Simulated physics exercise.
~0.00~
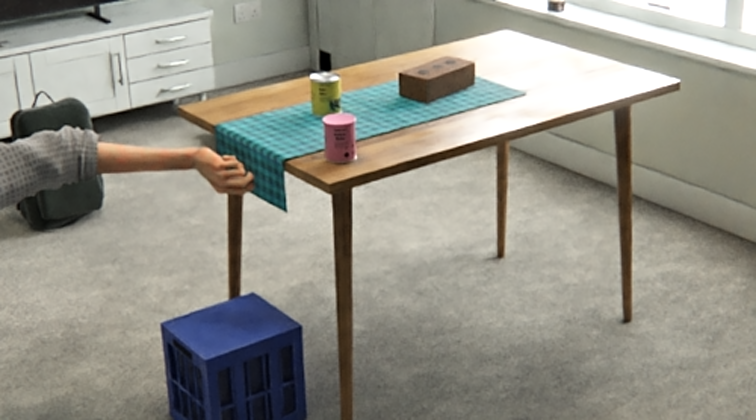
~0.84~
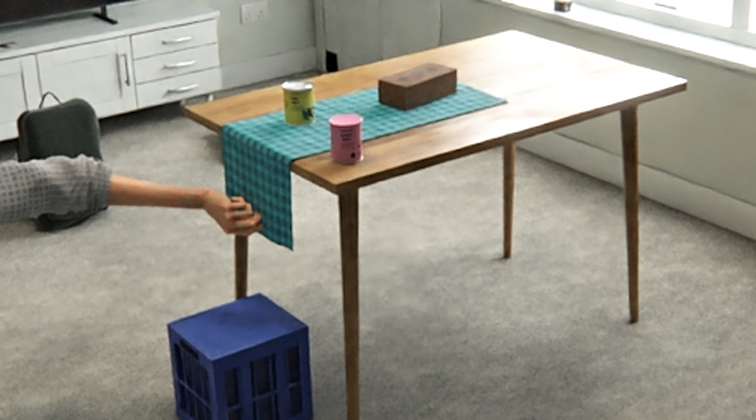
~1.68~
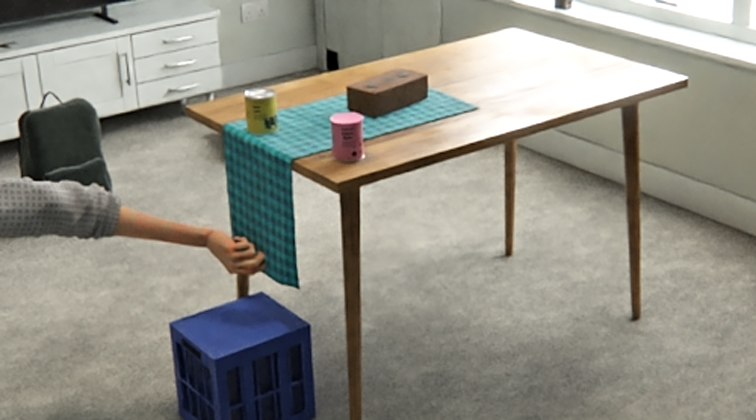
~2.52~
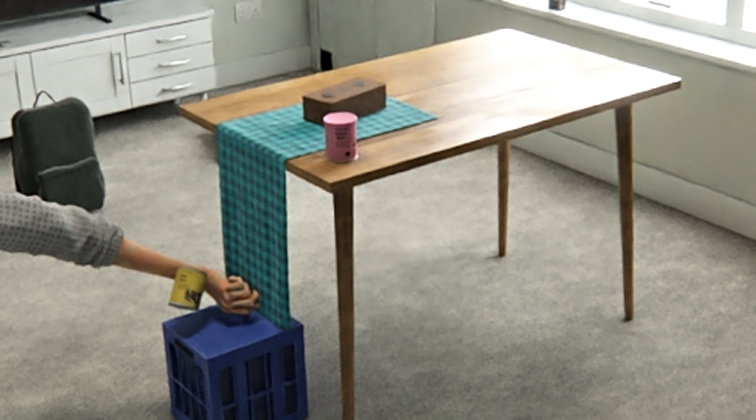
A turquoise checked tablecloth hangs over the left end of a wooden table in a carpeted room, seen from slightly above by a gently swaying camera. On it sit a yellow tin and a brown brick, while a pink tin stands near the front edge, above and to the right of a blue crate on the floor. A hand reaching in from the left pulls the hanging end steadily downward. The cloth slides left, carrying the yellow tin and the brick towards the table's end. The yellow tin then drops over the edge, tilting beside the hand as the hem reaches the crate, while the brick and the pink tin remain on the table.
